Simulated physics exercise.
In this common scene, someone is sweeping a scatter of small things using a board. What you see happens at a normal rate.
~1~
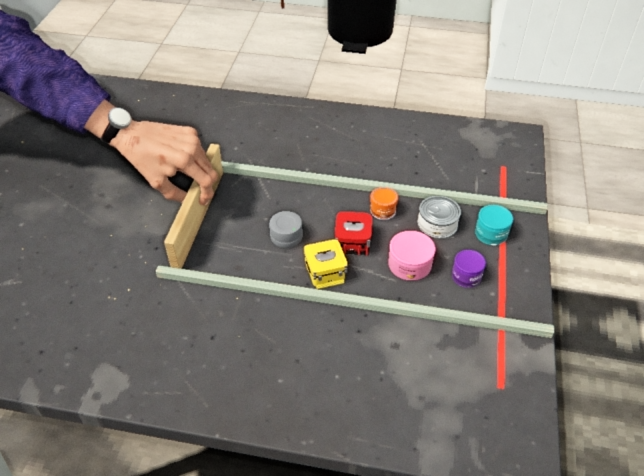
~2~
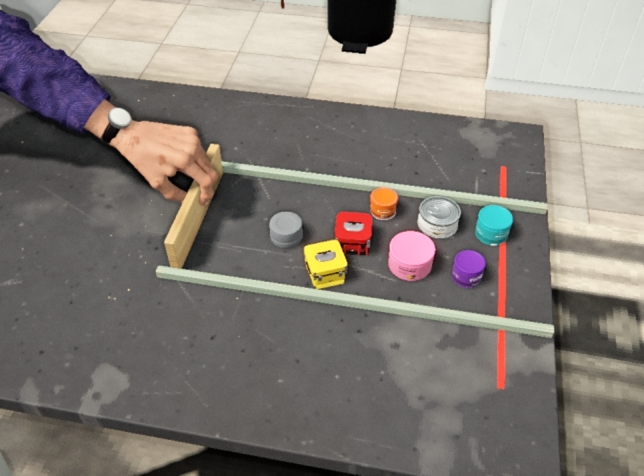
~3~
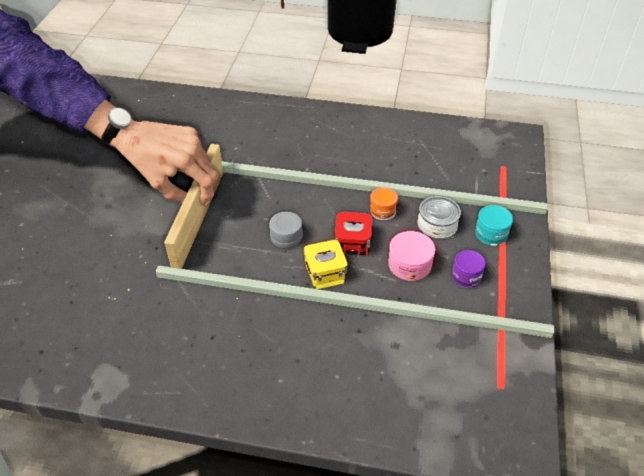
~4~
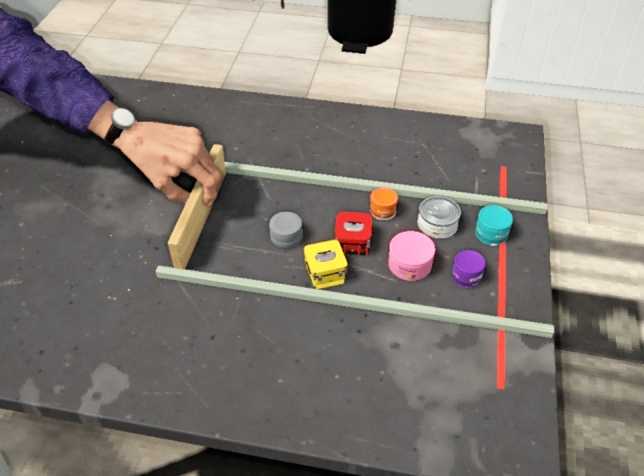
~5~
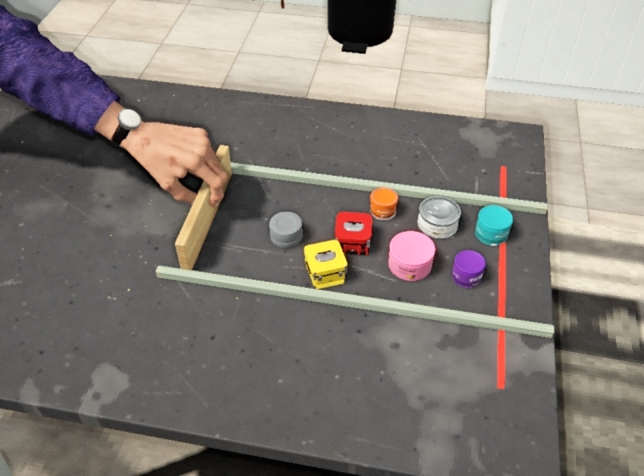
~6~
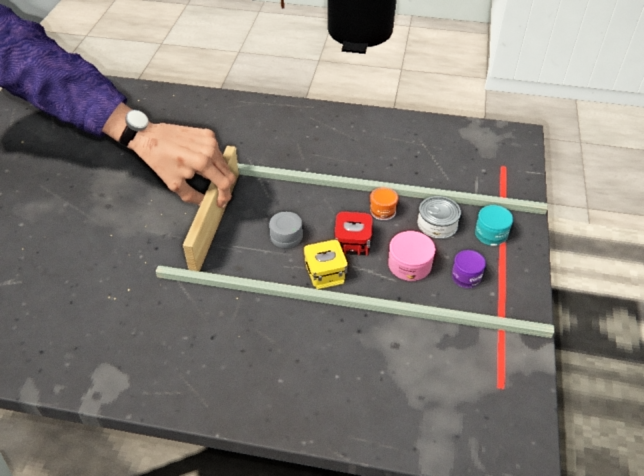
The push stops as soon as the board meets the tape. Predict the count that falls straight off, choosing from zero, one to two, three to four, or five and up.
The count that falls off is between three and four.
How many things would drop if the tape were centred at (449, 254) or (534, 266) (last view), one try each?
Tallies: 0, 5.
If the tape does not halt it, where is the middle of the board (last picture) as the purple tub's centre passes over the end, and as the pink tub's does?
The middle is at (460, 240) when it's the purple tub, and at (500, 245) when it's the pink tub.
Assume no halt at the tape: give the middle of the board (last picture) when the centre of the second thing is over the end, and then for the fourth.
(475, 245), then (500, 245).
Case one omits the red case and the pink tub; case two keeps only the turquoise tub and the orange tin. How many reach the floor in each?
The count is 1 in one try and 2 in the other, in that order.
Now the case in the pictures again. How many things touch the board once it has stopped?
At rest, 3 are in contact.
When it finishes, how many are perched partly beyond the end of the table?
As for overhanging, the count is 1.
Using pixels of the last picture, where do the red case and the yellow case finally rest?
The red case at (538, 245), the yellow case at (522, 301).
Soon after, none off yet; turquoise tub at rest near (494, 225); purple tub at rest near (468, 269); white pot at rest near (439, 218).
By the end, the number that fall off is three or four; fallen, pink tub, white pot, purple tub and turquoise tub.
